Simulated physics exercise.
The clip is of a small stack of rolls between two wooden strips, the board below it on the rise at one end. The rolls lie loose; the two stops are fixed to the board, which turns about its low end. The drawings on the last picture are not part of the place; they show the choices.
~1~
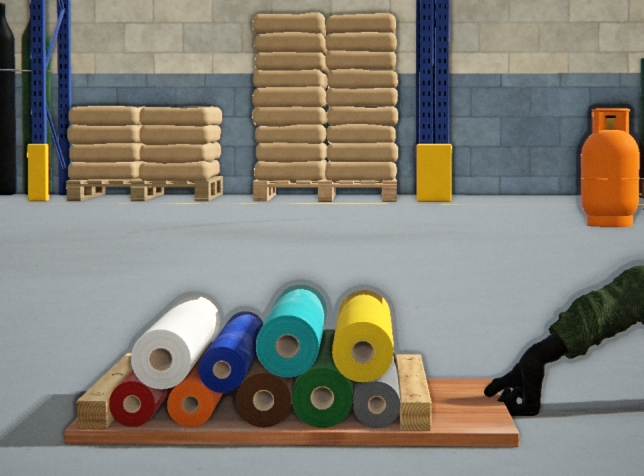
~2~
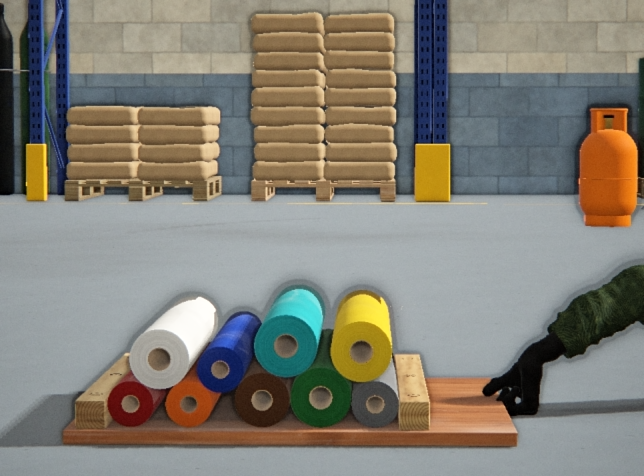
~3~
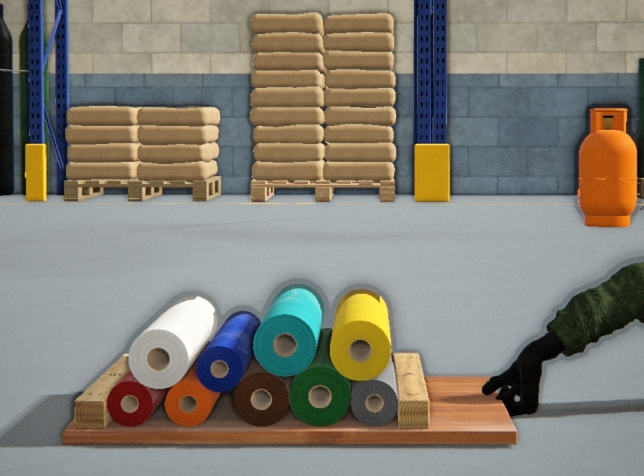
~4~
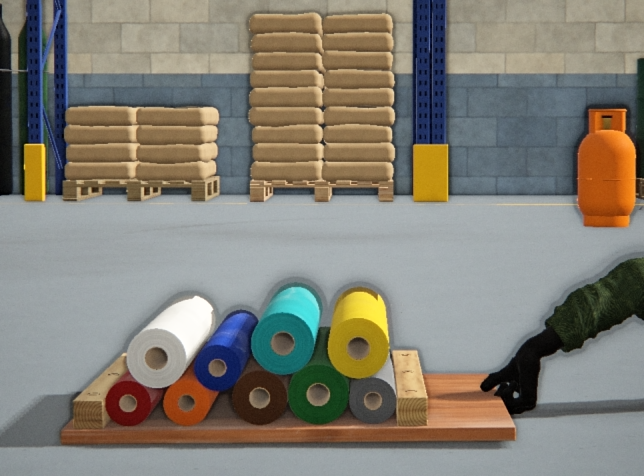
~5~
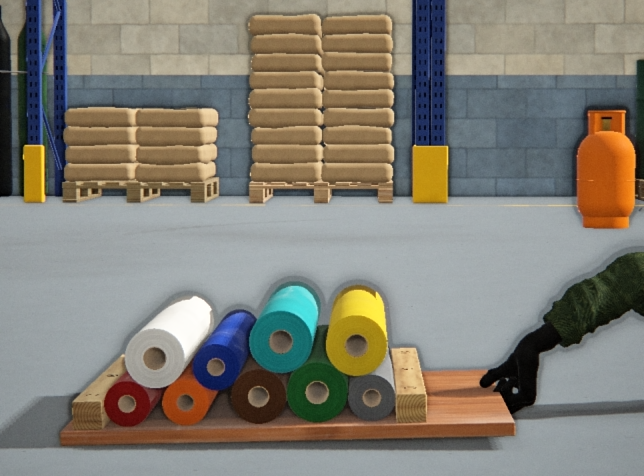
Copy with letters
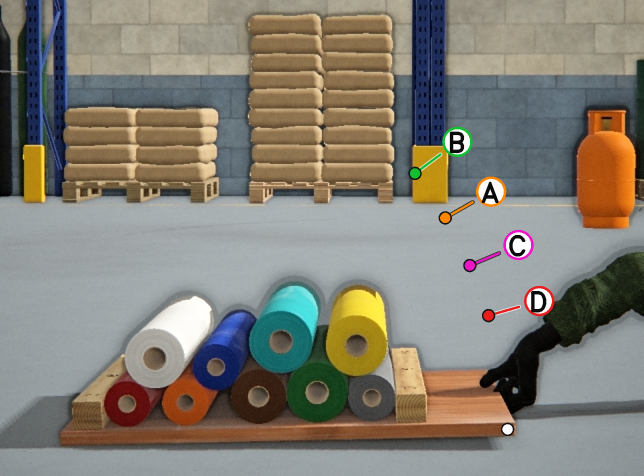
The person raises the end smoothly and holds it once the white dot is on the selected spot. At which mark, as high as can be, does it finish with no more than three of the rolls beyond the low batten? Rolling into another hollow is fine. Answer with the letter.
Stop at B.
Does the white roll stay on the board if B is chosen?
No.
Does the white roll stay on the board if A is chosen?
No.
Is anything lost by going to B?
At B: Yes.
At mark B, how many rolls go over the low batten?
At B the number is three.
On the copy, A at (445, 218); B at (415, 173); C at (470, 265); D at (489, 316); the white dot at (507, 430).
On B. First, board at 20°.
Then, board at 37°.
Finally, board at 37°, three over the low batten (white, blue, turquoise).
By contrast, A three over the low batten (white, blue, turquoise); C three over the low batten (white, blue, turquoise); D one over the low batten (white).
